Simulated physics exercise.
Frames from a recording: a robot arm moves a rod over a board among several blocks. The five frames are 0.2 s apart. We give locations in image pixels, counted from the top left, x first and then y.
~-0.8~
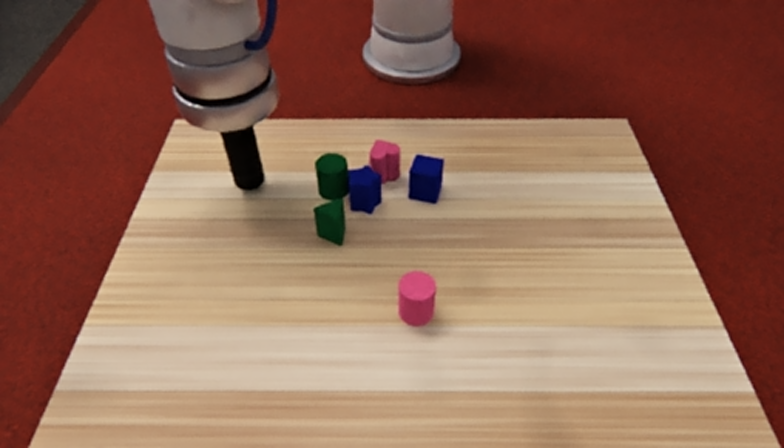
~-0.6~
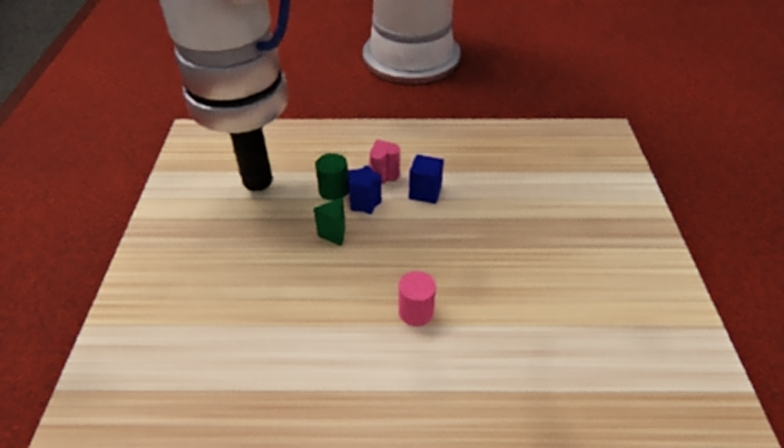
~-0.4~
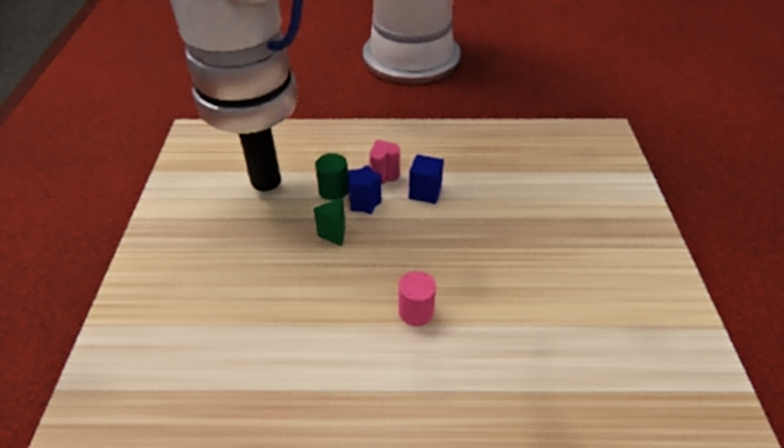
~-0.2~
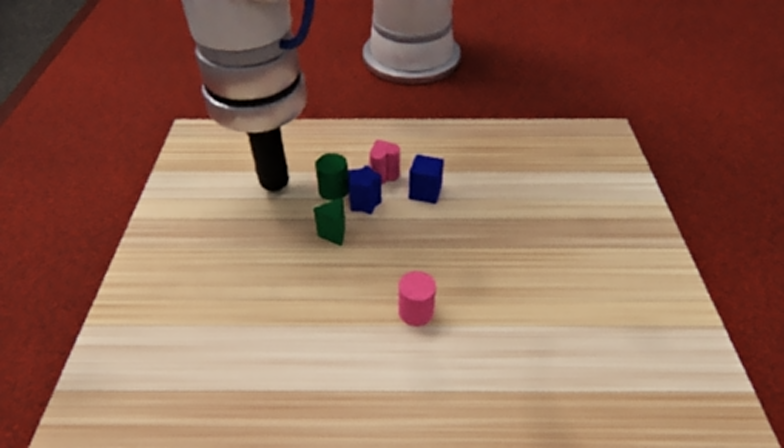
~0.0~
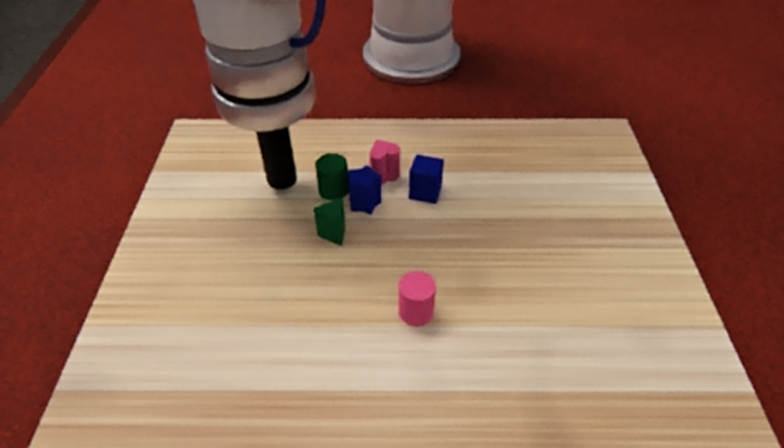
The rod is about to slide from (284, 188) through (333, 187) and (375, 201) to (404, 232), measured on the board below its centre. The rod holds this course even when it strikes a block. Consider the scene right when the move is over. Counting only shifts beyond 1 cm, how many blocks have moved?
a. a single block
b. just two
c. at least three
Answer: C.
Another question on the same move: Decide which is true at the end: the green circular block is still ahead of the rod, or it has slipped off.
In the end it is beside or behind the rod.
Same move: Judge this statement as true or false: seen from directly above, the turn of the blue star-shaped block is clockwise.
That statement is accurate.
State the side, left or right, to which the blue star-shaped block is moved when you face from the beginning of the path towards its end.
Toward the right.
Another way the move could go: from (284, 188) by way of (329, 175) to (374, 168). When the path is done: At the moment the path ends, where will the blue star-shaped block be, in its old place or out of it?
Once the path ends, it is somewhere new.
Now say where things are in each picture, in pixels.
In the first frame, rod tip (250, 181); block tops, green circular block (331, 163); blue star-shaped block (363, 176); pink heart-shaped block (384, 149); blue square piece (427, 165).
In the second frame, rod (258, 182); blocks unchanged.
In the third frame, rod (266, 182); blocks unchanged.
In the fourth frame, rod (275, 181); blocks unchanged.
In the fifth frame, rod (282, 180); green circular block (331, 163); blue star-shaped block (363, 176); pink heart-shaped block (384, 149); blue square piece (427, 165).
The first path, step by step. One third of the way, rod (333, 179); green circular block (362, 163); blue star-shaped block (380, 181), turned 35° clockwise; pink heart-shaped block (386, 148).
Two thirds of the way, rod (375, 193); green circular block (407, 171); blue star-shaped block (395, 189), turned 120° clockwise; pink heart-shaped block (397, 146), turned 60° anticlockwise; blue square piece (437, 165), turned 20° anticlockwise.
At the end, rod (404, 224); green circular block (417, 177); blue star-shaped block (428, 220), turned 120° clockwise; pink heart-shaped block (397, 146), turned 60° anticlockwise; blue square piece (443, 163), turned 35° anticlockwise.
